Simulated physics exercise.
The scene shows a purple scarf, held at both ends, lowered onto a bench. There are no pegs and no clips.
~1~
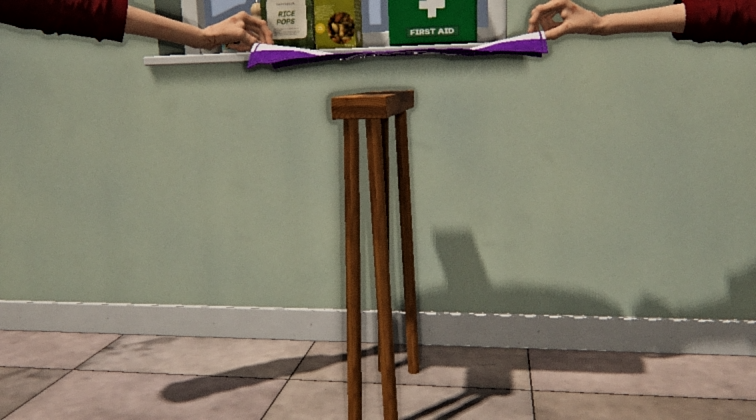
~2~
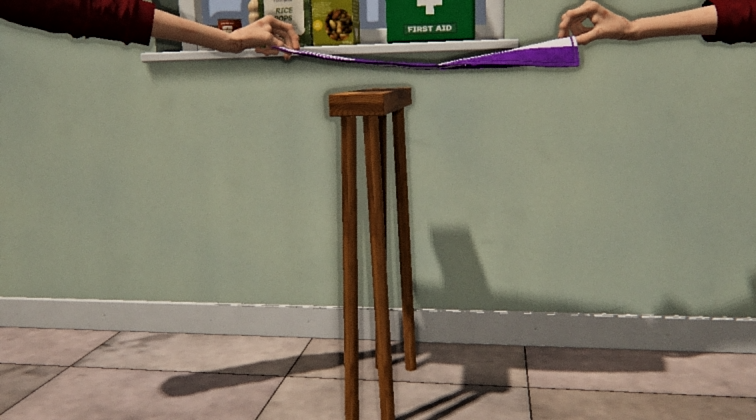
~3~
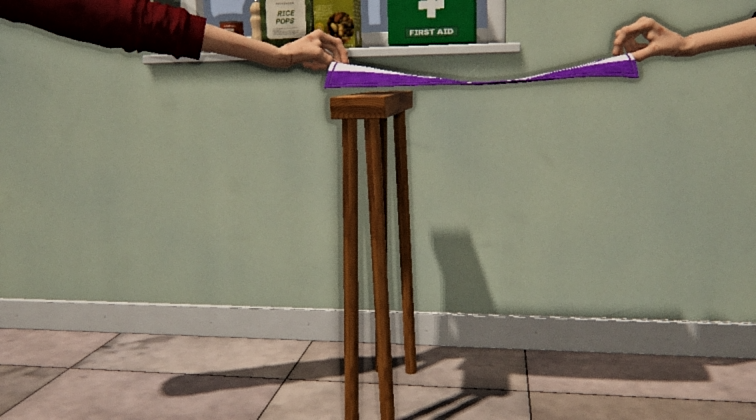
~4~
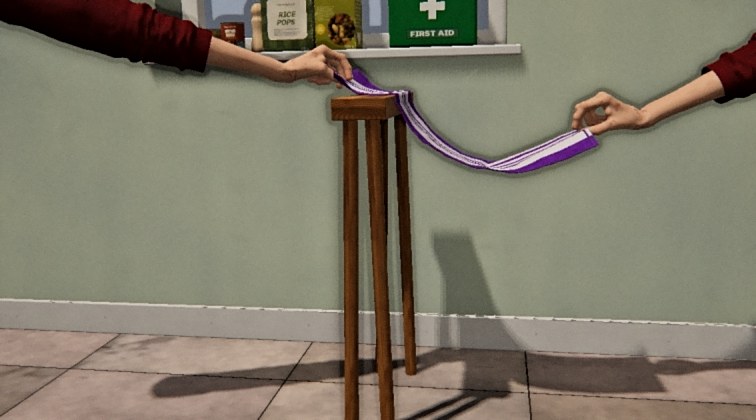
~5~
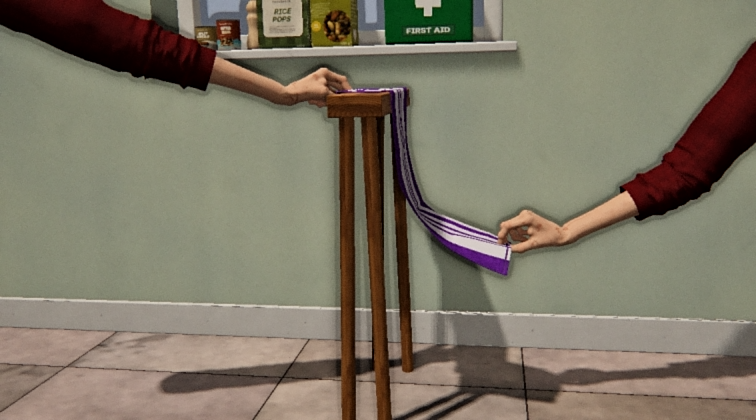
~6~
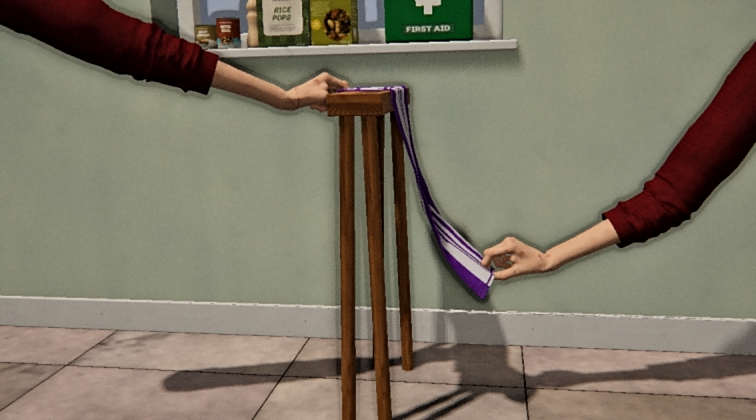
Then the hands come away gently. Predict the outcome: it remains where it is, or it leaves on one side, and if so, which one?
Right side.
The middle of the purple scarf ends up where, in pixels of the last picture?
It finishes at (428, 404).
Then, 0.26 s past the final frame, scarf sliding right.
Then, 0.50 s past the final frame, scarf clear of the top and falling near (426, 334).
Then, 0.72 s past the final frame, scarf in a heap on the floor near (427, 403).
When it is over, scarf in a heap on the floor near (428, 404). The purple scarf is pulled rightwards.
